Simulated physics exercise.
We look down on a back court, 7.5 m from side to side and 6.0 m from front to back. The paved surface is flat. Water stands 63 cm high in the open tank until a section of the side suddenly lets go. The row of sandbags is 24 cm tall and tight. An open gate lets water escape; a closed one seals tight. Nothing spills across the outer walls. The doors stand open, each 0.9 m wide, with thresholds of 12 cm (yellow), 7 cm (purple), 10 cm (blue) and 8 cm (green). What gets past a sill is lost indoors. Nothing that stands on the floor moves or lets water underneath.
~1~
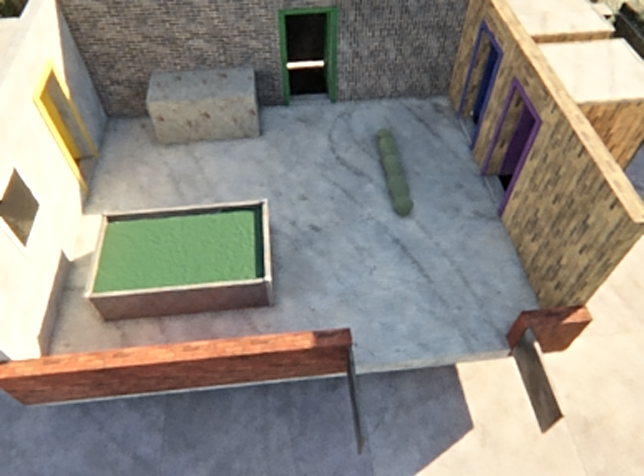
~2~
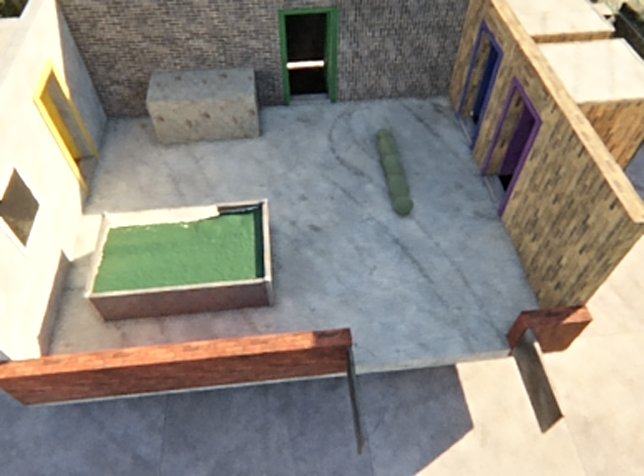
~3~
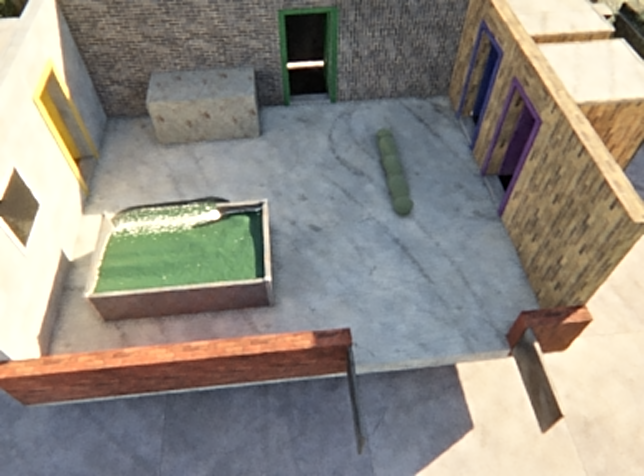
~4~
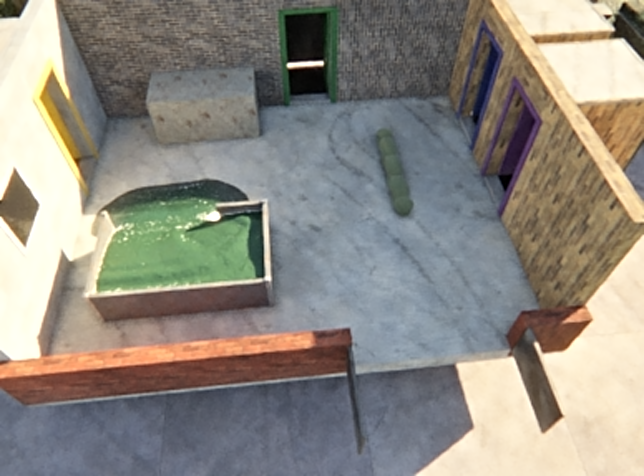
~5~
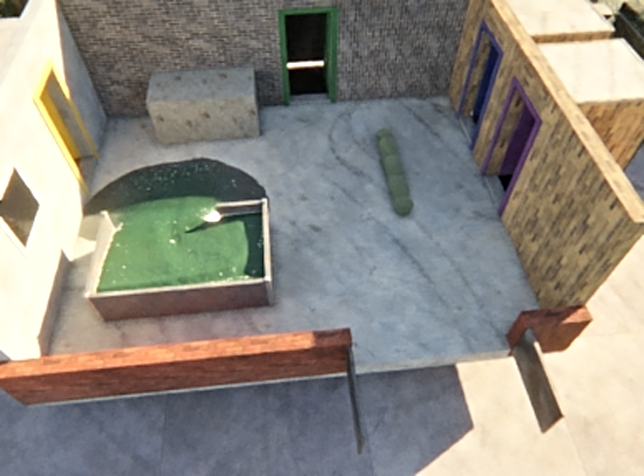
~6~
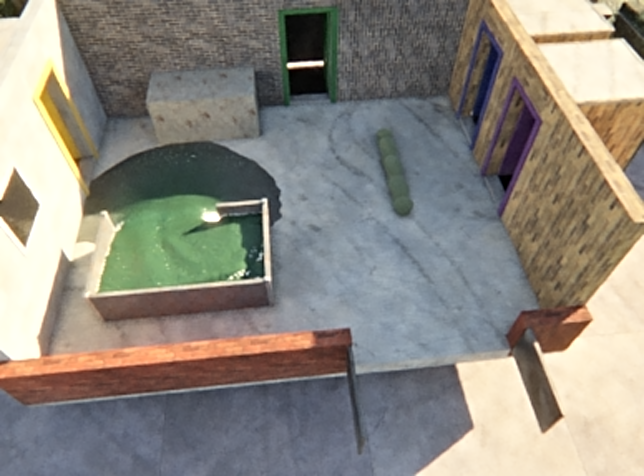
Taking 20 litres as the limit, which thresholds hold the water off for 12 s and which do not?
Within that time: At the yellow door it passes the limit; at the purple door it keeps below the limit; at the blue door it keeps below the limit; at the green door it does not reach the limit.
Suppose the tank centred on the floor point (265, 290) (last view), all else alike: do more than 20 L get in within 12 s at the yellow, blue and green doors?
Against that limit: Yellow over, blue not over, green past it.
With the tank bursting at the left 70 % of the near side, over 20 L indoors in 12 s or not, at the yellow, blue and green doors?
Against that limit: Yellow not over, blue below, green not over.
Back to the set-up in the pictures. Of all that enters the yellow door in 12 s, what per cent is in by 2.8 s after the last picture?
About 45 per cent.
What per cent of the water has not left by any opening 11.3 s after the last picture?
Roughly 84 in a hundred.
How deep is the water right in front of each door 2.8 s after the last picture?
In cm: Yellow 26, purple 0, blue 0, green 3.
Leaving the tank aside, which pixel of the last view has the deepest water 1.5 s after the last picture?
Near (111, 139).
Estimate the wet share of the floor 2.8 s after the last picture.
Near 45 per cent is wet.
Then, 0.7 s after the last picture water covers 25 % of the floor and is deepest (39 cm) near (180, 145); yellow door 15 cm at the sill, 0 L in, purple door not reached, blue door not reached, green door not reached.
Then, 1.5 s after the last picture water covers 30 % of the floor and is deepest (46 cm) near (111, 139); yellow door 18 cm at the sill, 11 L in, purple door not reached, blue door not reached, green door 6 cm at the sill, 0 L in.
Then, 2.8 s after the last picture water covers 45 % of the floor and is deepest (32 cm) near (149, 120); yellow door 26 cm at the sill, 54 L in, purple door not reached, blue door not reached, green door 3 cm at the sill, 0 L in.
Then, 6.3 s after the last picture water covers 85 % of the floor and is deepest (14 cm) near (375, 188); yellow door 9 cm at the sill, 116 L in, purple door 2 cm at the sill, 0 L in, blue door 8 cm at the sill, 0 L in, green door 4 cm at the sill, 0 L in.
Then, 11.3 s after the last picture water covers 95 % of the floor and is deepest (9 cm) near (332, 107); yellow door 7 cm at the sill, 116 L in, purple door 2 cm at the sill, 0 L in, blue door 4 cm at the sill, 0 L in, green door 8 cm at the sill, 0 L in.
